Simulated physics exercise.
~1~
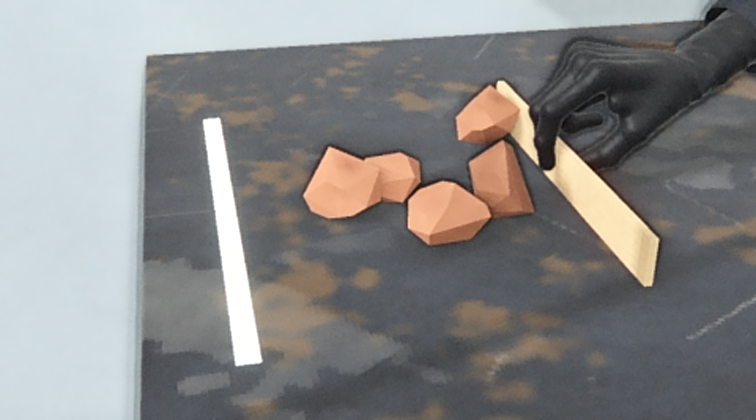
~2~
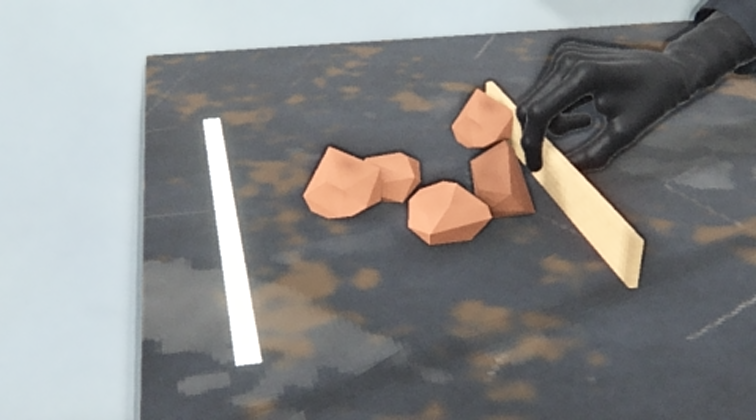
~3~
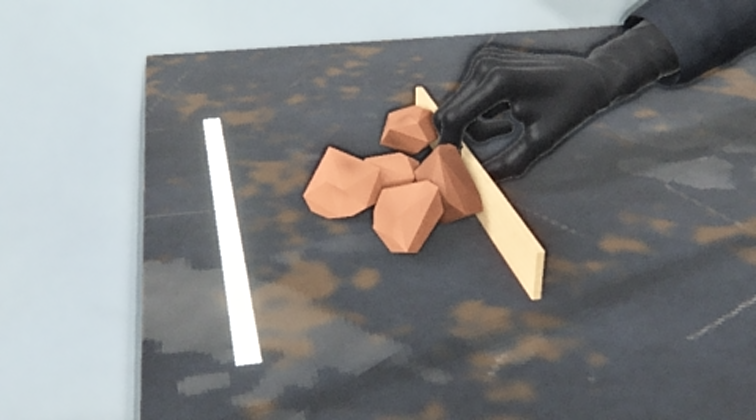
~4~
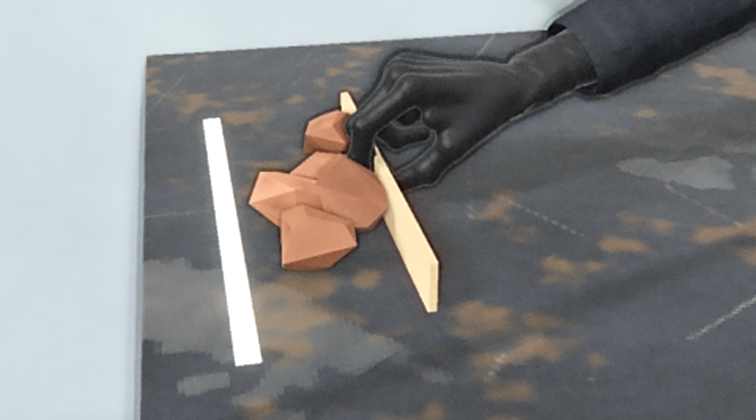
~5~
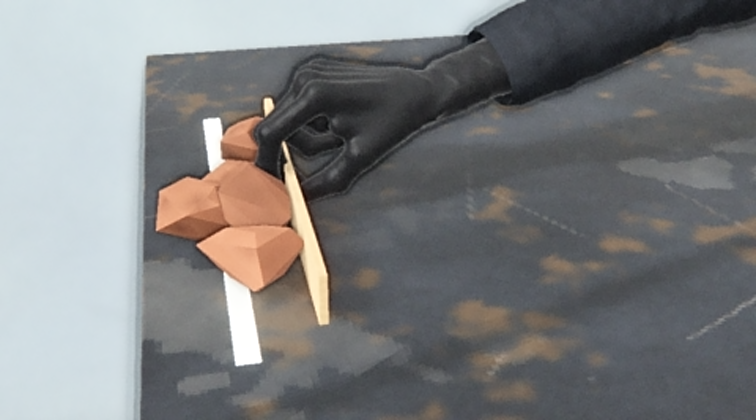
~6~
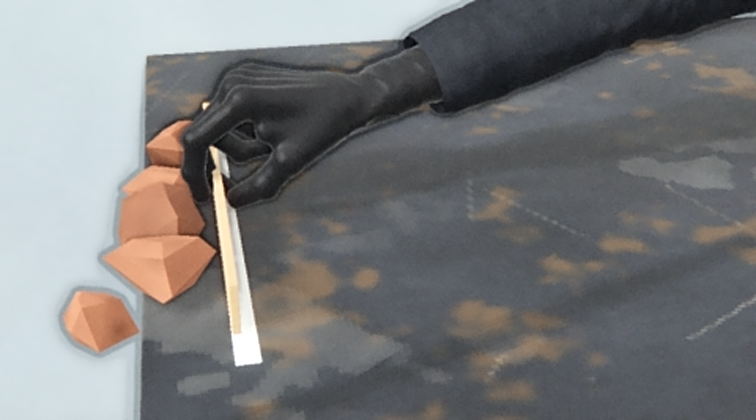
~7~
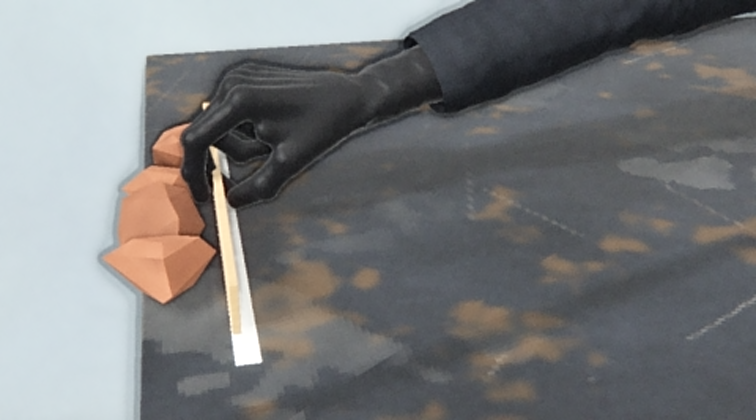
The clip shows a black-gloved hand pushing a cluster of reddish-brown lumps leftward across a dark, mottled table with an upright piece of card. One lump drops off the left edge, and the card stops at the white tape with the remaining heap partly overhanging the edge.
